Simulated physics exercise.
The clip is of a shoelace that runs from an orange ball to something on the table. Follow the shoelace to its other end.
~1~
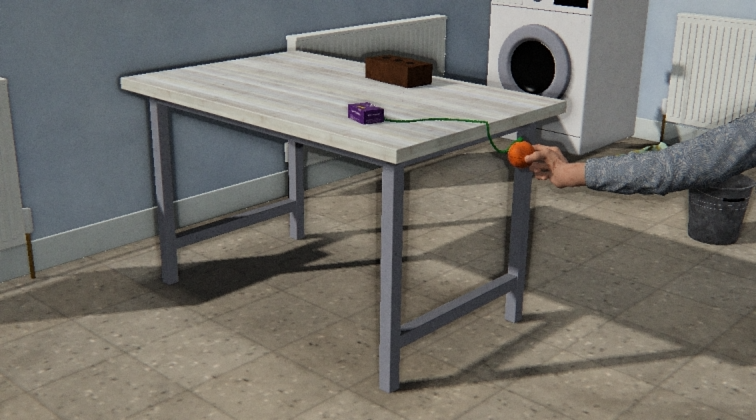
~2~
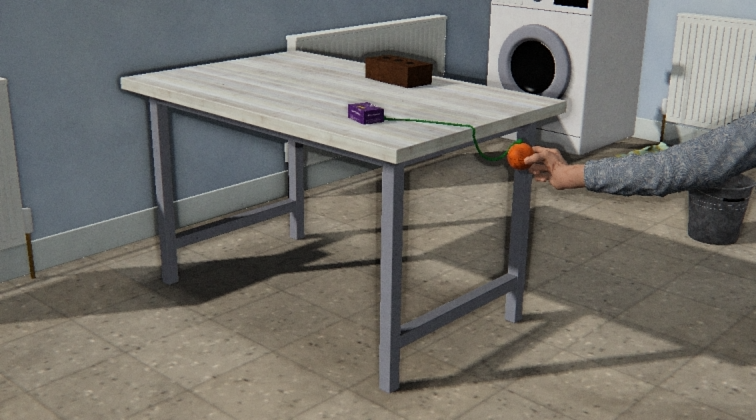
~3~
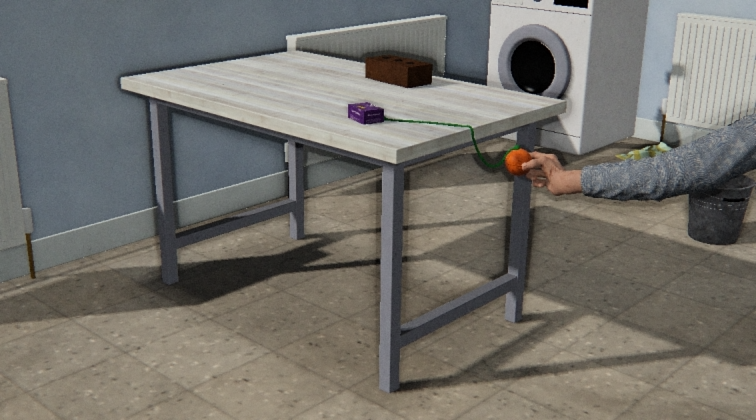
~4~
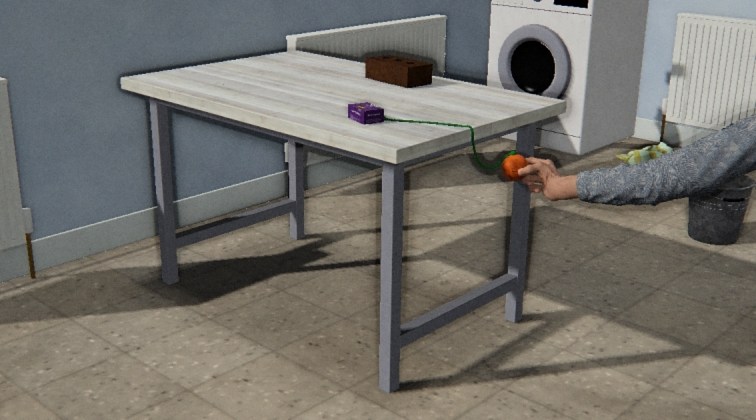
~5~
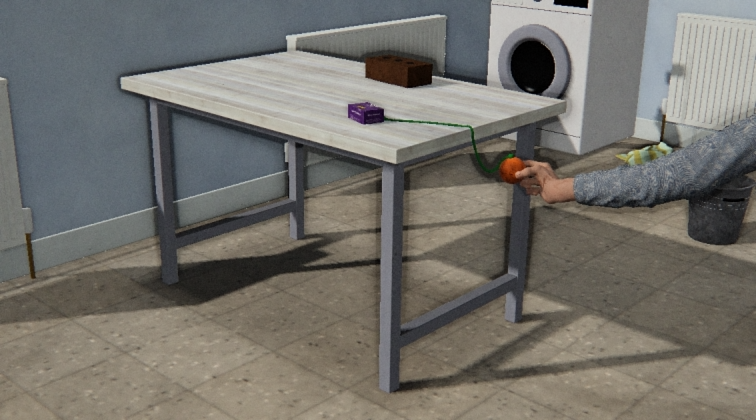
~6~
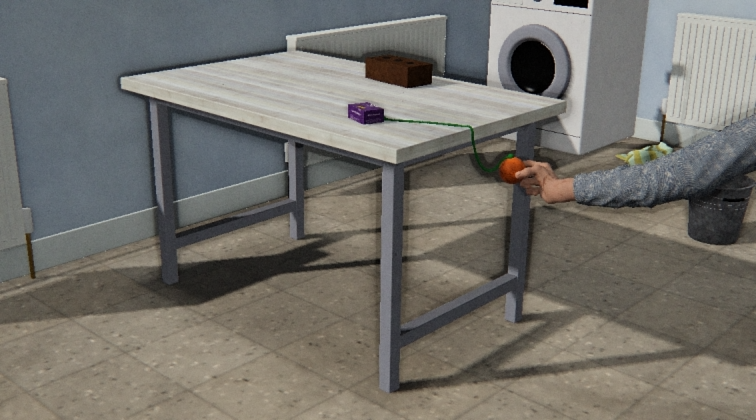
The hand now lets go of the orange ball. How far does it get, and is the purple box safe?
The orange ball drops all the way and the purple box is dragged off.
Then, 0.42 s past the final frame, ball in the air near (458, 302); brick still; box tugged along near (451, 120).
Then, 0.76 s past the final frame, ball on the floor near (362, 375); brick still; box over the edge.
When it is over, ball on the floor; brick still; box down on the floor. The orange ball reaches the floor and the purple box gets pulled over the edge.
